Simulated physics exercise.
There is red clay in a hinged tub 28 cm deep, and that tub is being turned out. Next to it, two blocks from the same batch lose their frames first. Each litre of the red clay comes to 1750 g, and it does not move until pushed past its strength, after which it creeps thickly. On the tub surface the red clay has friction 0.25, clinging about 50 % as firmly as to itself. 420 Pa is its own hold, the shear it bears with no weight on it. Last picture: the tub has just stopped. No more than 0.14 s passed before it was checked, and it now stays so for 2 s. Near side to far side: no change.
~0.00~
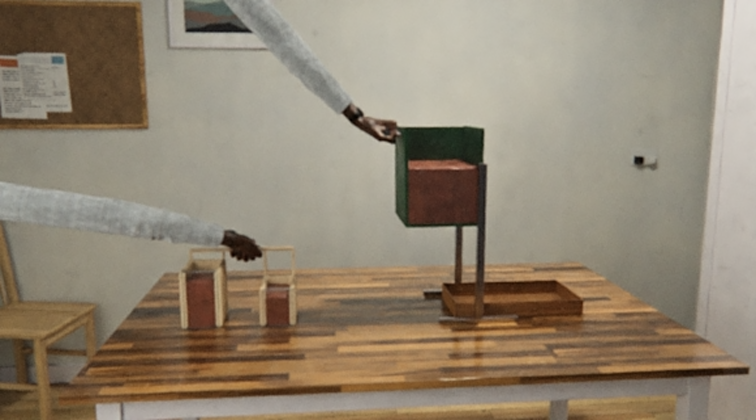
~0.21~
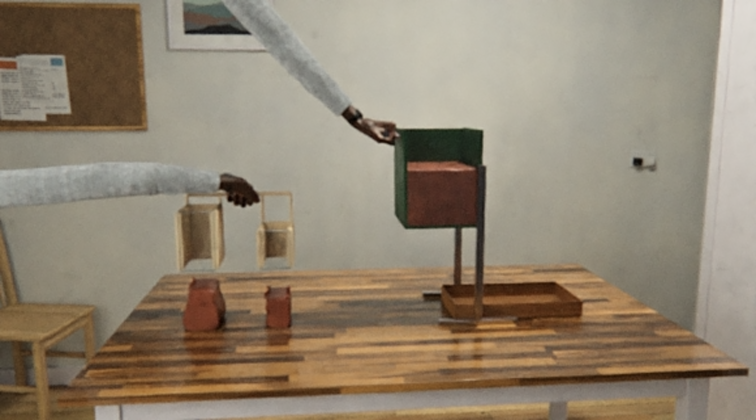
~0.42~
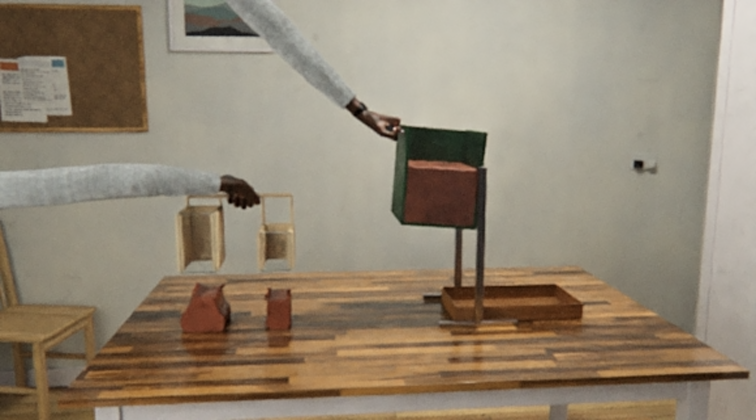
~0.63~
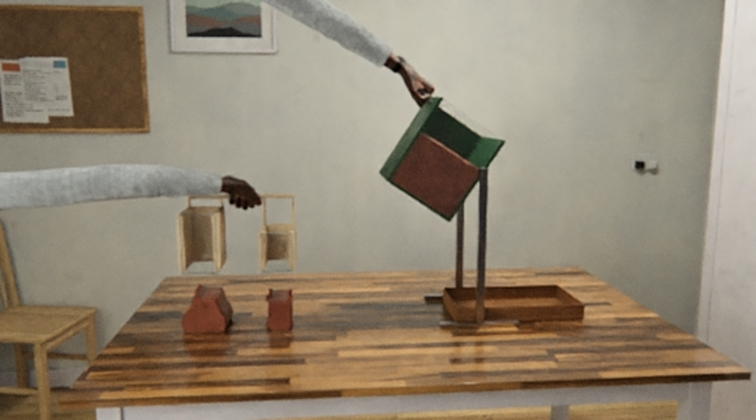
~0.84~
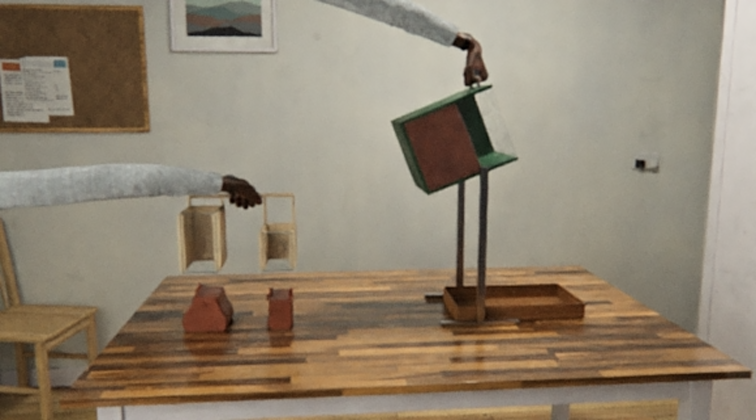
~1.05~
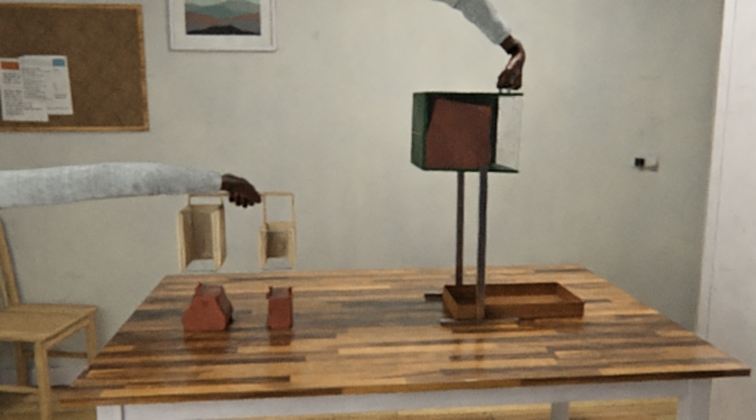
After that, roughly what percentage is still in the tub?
Roughly 73 %.
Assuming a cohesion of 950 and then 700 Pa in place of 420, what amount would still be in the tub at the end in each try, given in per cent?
Respectively 100 % and 100 %.
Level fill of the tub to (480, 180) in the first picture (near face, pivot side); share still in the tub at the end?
About 85 %.
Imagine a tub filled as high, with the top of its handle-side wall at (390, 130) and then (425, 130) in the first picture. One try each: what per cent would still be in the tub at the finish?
Roughly 60 %, then 100 %.
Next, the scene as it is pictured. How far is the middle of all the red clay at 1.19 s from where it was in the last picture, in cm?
Something like 4 cm, give or take.
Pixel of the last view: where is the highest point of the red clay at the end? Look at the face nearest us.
The highest point sits at around (442, 129).
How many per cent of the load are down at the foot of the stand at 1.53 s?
Down at that time: Approx. 0 %.
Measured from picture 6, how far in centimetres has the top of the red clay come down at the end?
9 cm.
By 1.19 s, the tub is at 92 degrees and holds 100 %.
By 1.36 s, the tub is at 92 degrees and holds 84 %.
By 1.53 s, the tub is at 92 degrees and holds 76 %.
By 1.70 s, the tub is at 92 degrees and holds 74 %.
By 3.05 s, at the end, the tub is at 92 degrees and holds 73 %.
